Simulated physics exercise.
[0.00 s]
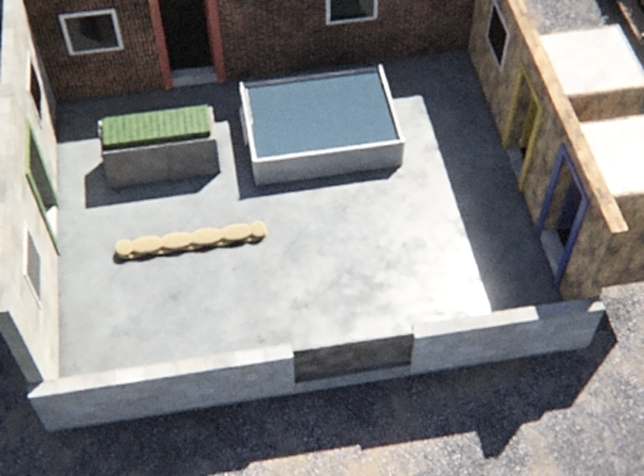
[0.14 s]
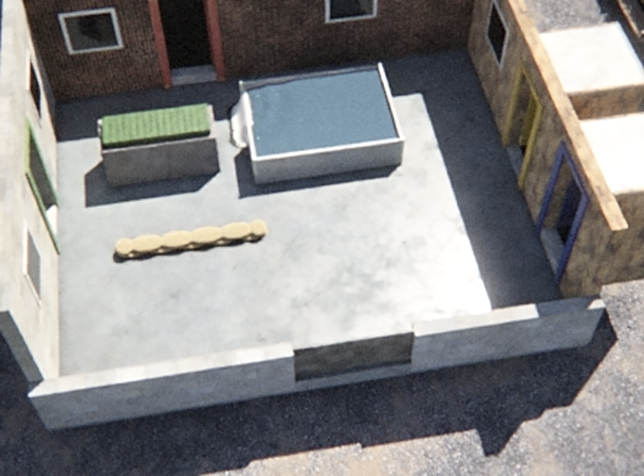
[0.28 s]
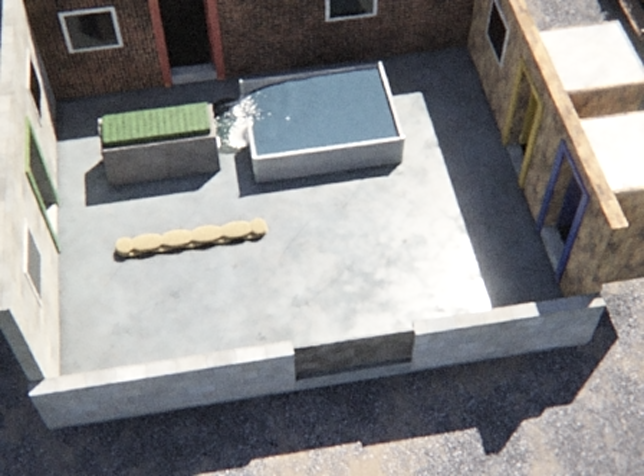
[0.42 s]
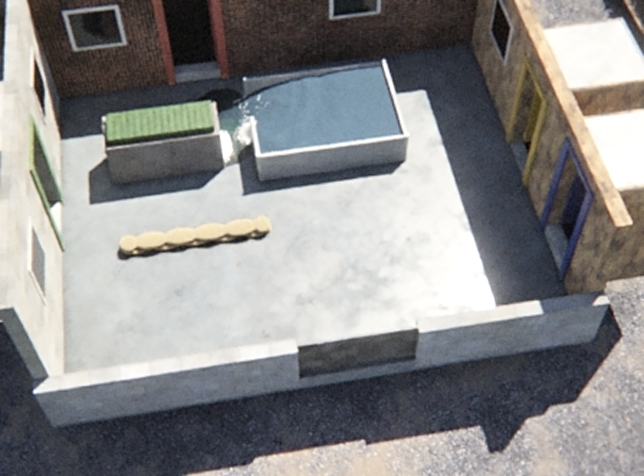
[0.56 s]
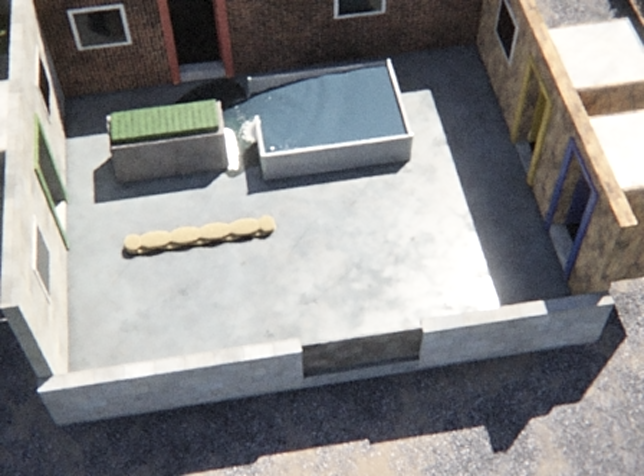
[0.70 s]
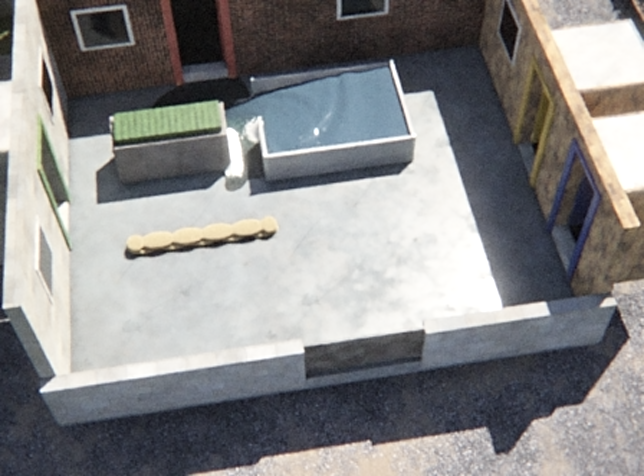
A walled back court with a pale hard floor is seen from high above. A green-topped block stands left of a white-walled tank of blue water, with a red-edged doorway behind, a row of tan sandbags in front, and yellow and blue doorways at right. Water pours from the tank's left end, splashes beside the block and spreads darkly behind it to the red doorway, while the camera drifts slightly left.
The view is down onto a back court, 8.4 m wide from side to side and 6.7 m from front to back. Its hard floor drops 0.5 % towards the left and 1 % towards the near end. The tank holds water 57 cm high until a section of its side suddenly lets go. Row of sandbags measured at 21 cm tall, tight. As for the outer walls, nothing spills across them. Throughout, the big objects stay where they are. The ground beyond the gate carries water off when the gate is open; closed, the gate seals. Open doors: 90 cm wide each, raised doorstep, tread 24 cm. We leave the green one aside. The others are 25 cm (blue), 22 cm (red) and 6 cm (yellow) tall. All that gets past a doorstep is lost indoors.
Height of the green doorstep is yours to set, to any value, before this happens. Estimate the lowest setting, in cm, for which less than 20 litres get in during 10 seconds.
Around 5.5 cm.
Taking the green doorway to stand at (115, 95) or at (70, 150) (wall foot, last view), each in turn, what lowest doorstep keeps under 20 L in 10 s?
Roughly 24 cm for the first and 26 cm for the second.
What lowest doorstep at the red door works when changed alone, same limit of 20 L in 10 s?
About 13.0 cm at red.
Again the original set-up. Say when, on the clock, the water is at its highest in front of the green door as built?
The level tops out near 5.0 seconds.
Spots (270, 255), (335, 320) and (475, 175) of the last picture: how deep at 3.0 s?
That's 0, 0 and 0 cm, in the order given.
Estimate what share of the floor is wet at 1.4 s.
Some 15 per cent of it.
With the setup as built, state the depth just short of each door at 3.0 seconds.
Centimetres: Blue = 0, green = 6, red = 13, yellow = 0.
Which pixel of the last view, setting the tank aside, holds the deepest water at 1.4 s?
(246, 115).
After 1.4 s water covers 15 % of the floor, deepest (32 cm) near (246, 115); it has not reached the green door.
After 3.0 s water covers 25 % of the floor, deepest (38 cm) near (114, 106); 6 cm at the green door, 0 litres in over its 11 cm doorstep.
After 10.0 s water covers 80 % of the floor, deepest (16 cm) near (72, 402); 6 cm at the green door, 0 litres in over its 11 cm doorstep.
At the green door as built, the water arrived by 2.2 s and peaked near 10 cm at 5.0 s.
Run again over the same 10 s with other heights there, 26 litres in over 5 cm, 12 litres over 6.5 cm. The limit of 20 litres is kept from about 5.5 cm up.
